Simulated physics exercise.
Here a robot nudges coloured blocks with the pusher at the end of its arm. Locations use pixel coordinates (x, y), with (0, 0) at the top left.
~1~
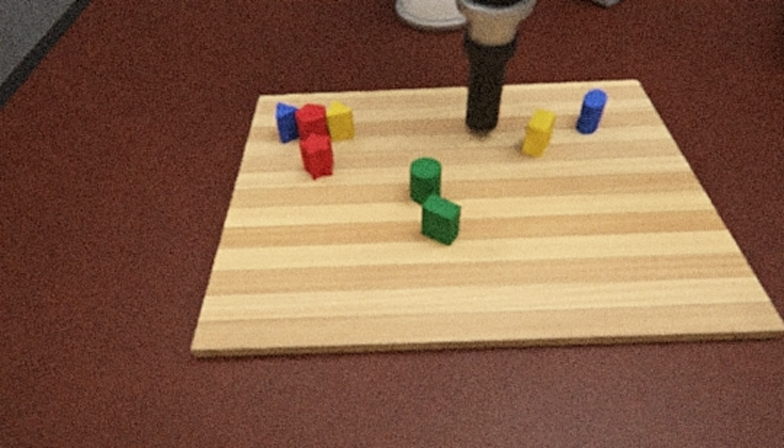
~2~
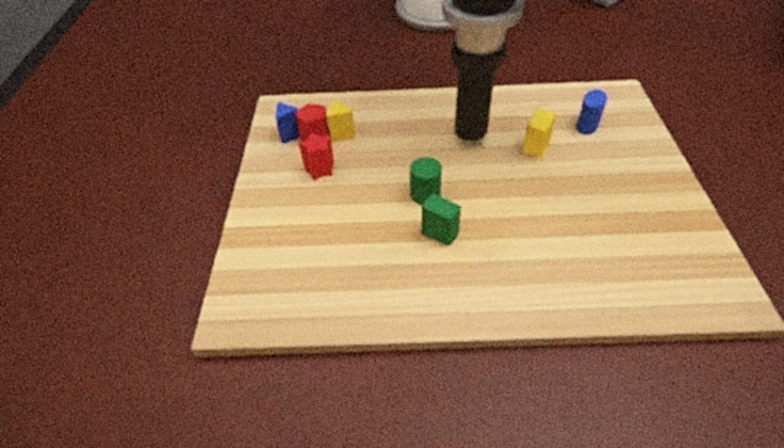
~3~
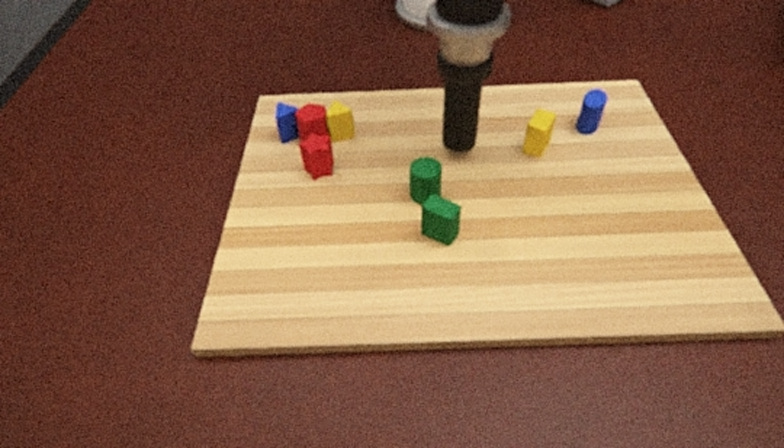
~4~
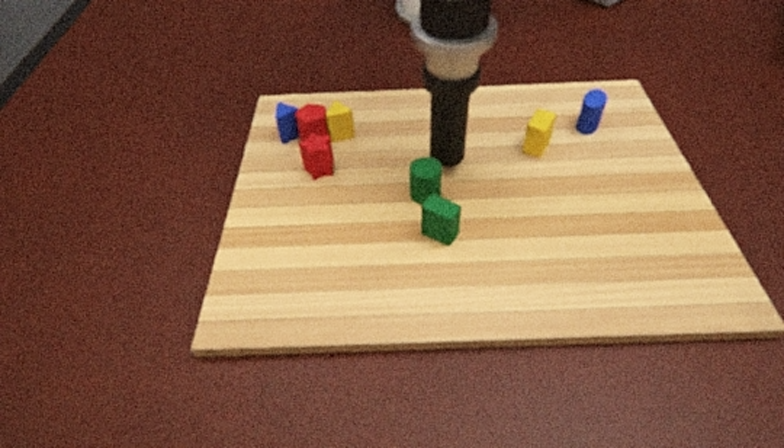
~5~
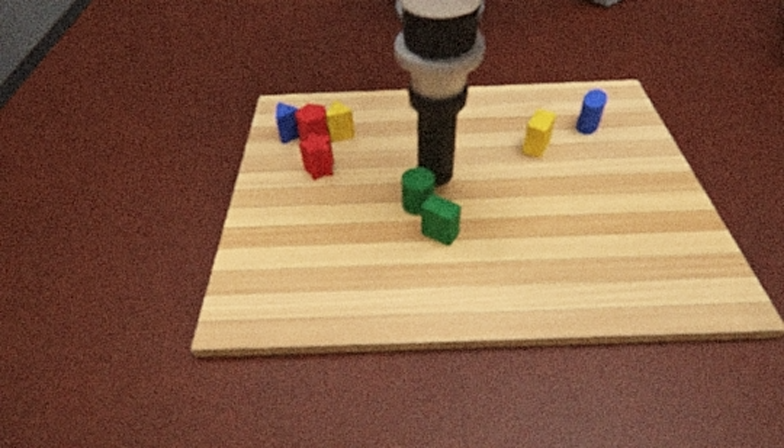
Robot arm lowering its black pusher toward the green blocks on a striped wooden board, nudging the green cylinder slightly left.
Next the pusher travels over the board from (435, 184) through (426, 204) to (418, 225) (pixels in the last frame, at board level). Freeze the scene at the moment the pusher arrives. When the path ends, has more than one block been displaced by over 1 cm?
It seems so.
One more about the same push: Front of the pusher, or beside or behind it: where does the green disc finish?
Expect to find it ahead of the pusher.
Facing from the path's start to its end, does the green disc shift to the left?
No
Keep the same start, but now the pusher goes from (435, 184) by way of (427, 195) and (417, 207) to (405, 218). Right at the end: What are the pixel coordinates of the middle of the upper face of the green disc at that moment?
Its top face will be centred at roughly (384, 215).
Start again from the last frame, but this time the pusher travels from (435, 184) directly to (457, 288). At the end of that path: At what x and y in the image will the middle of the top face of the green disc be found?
Top centre: (405, 201).
The first path, step by step. Halfway along, pusher at (427, 194); green disc at (403, 196).
At the end, pusher at (418, 216); green disc at (386, 214); green oblong block at (444, 218), turned 45° anticlockwise.
